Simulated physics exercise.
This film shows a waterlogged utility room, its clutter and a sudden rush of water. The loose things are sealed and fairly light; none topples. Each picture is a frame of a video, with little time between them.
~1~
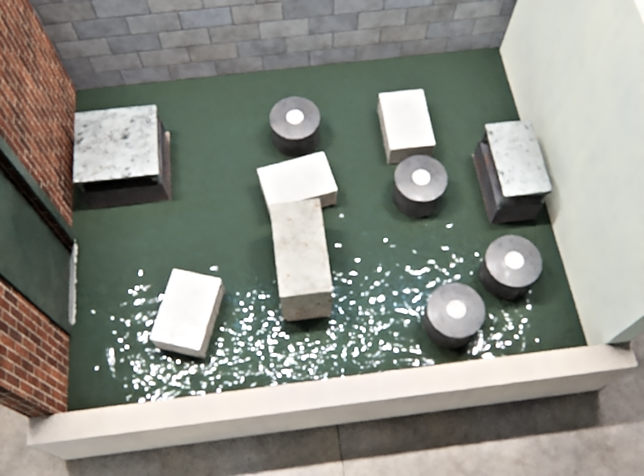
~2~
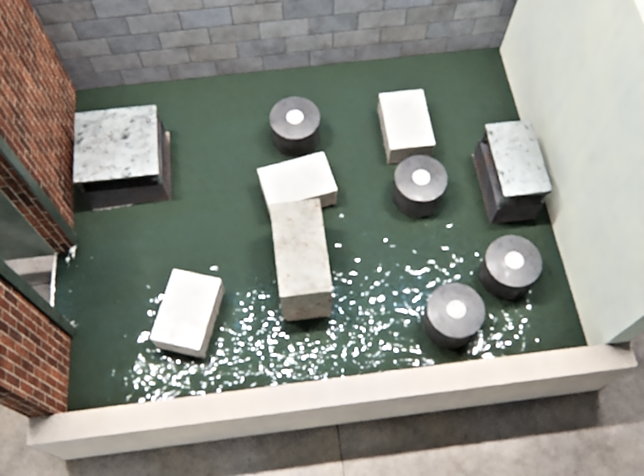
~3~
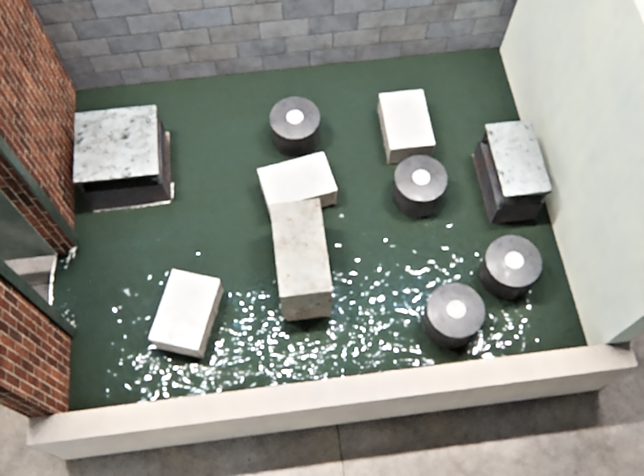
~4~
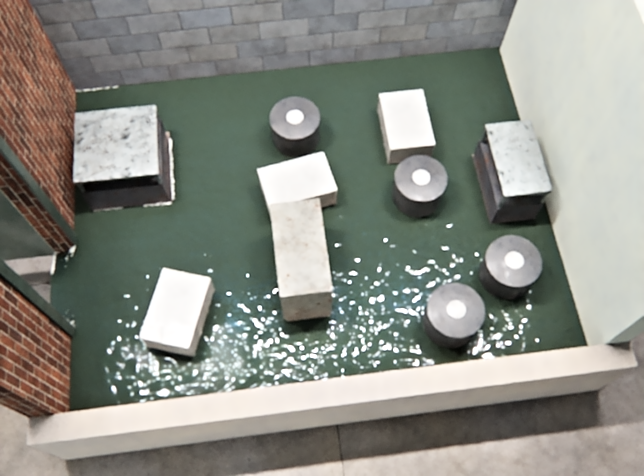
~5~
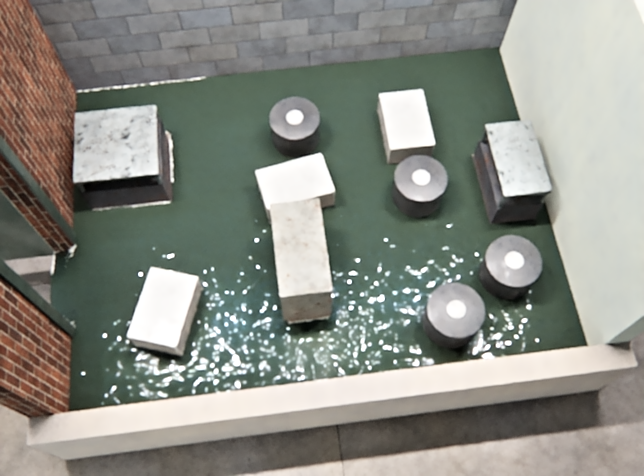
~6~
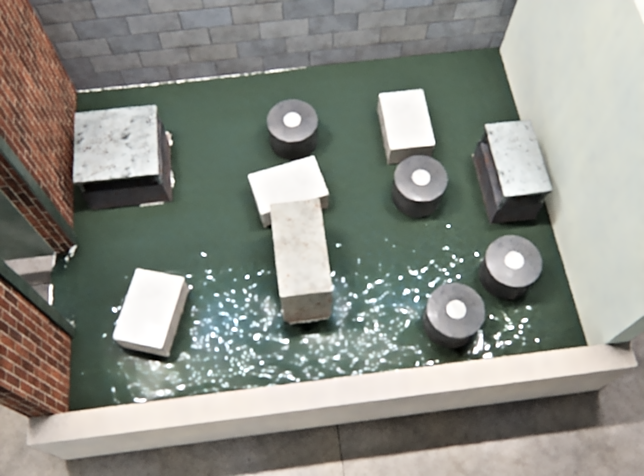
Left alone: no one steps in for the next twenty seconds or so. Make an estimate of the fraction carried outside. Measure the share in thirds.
In thirds: One to two.
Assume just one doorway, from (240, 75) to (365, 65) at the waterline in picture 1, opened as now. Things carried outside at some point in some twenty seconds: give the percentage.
It works out at 90 percent.
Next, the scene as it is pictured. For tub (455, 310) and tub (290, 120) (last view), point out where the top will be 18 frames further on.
Estimated positions: (390, 338); (195, 194).
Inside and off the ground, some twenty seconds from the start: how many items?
Number: 4.
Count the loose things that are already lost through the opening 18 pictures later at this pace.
The number is 1.
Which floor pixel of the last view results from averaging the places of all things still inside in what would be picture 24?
It lands somewhere near (326, 257).
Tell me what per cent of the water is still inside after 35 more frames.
Near 56 per cent.
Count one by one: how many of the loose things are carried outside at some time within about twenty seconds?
3.
A moment on, 0 of 7 are out; 7 afloat.
Next, 1 of 7 are out; 6 afloat.
Later, 3 of 7 are out; 4 afloat.
In the end, 3 of 7 are out; 4 afloat.
